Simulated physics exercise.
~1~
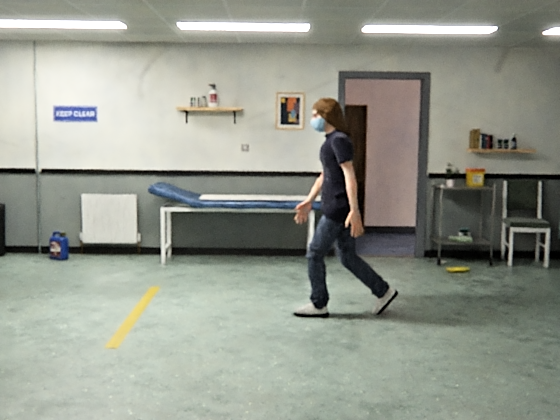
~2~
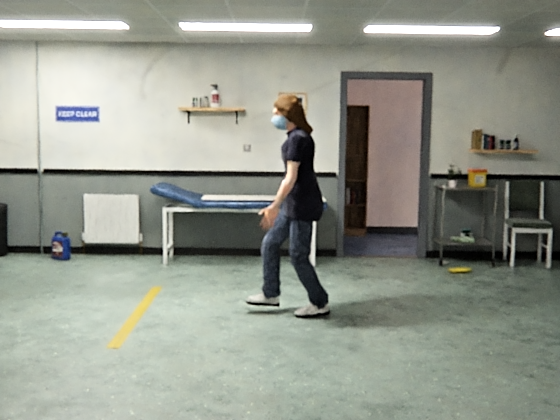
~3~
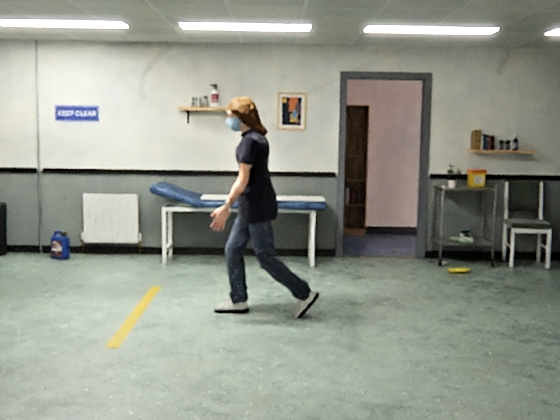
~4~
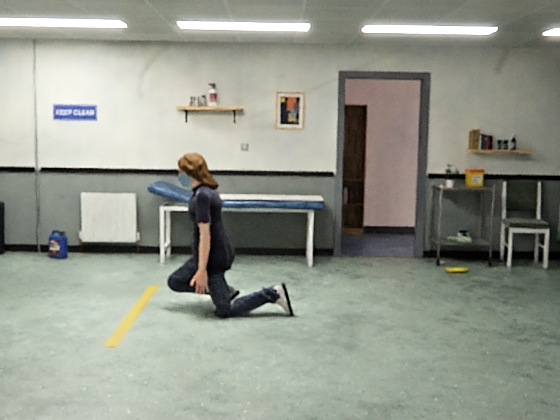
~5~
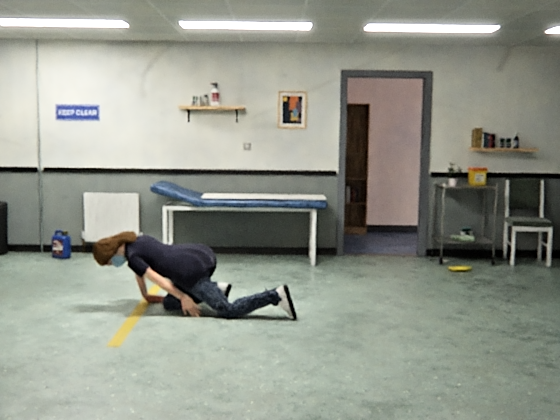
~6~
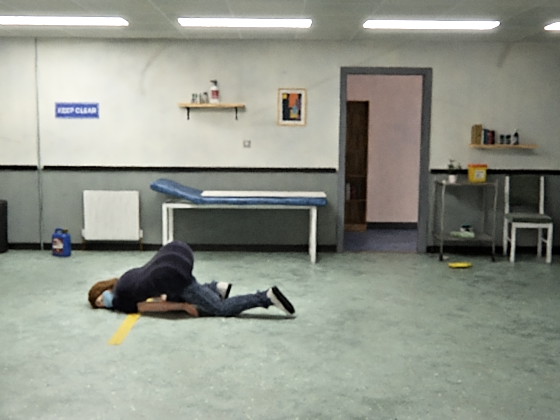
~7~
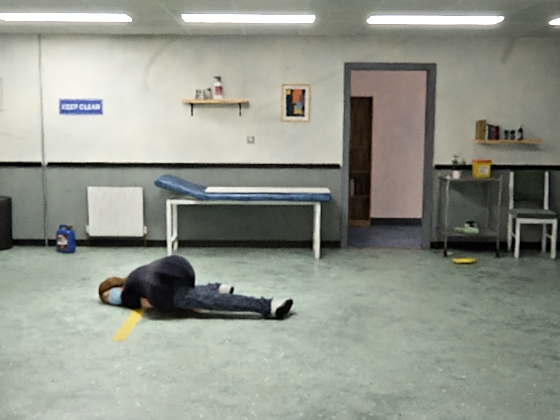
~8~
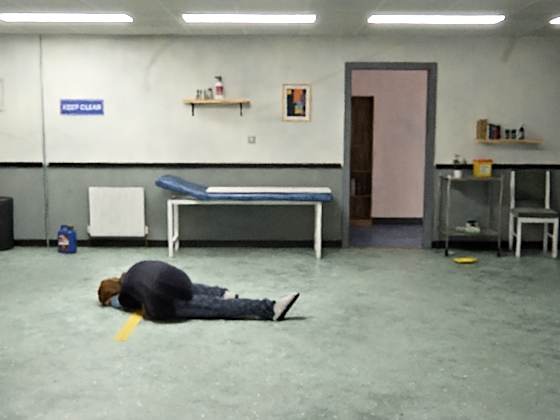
A visitor in a blue face mask, dark top and jeans walks left across a green floor, passing a blue-topped couch toward a strip of yellow tape. Just short of the tape, the visitor sinks onto bent knees, arms low. The body then tips forward to the left, with the arms down near the floor and the head passing over the tape. The chest and head settle onto the floor, and the legs straighten out behind. The visitor ends lying still, head beyond the tape and hips short of it.
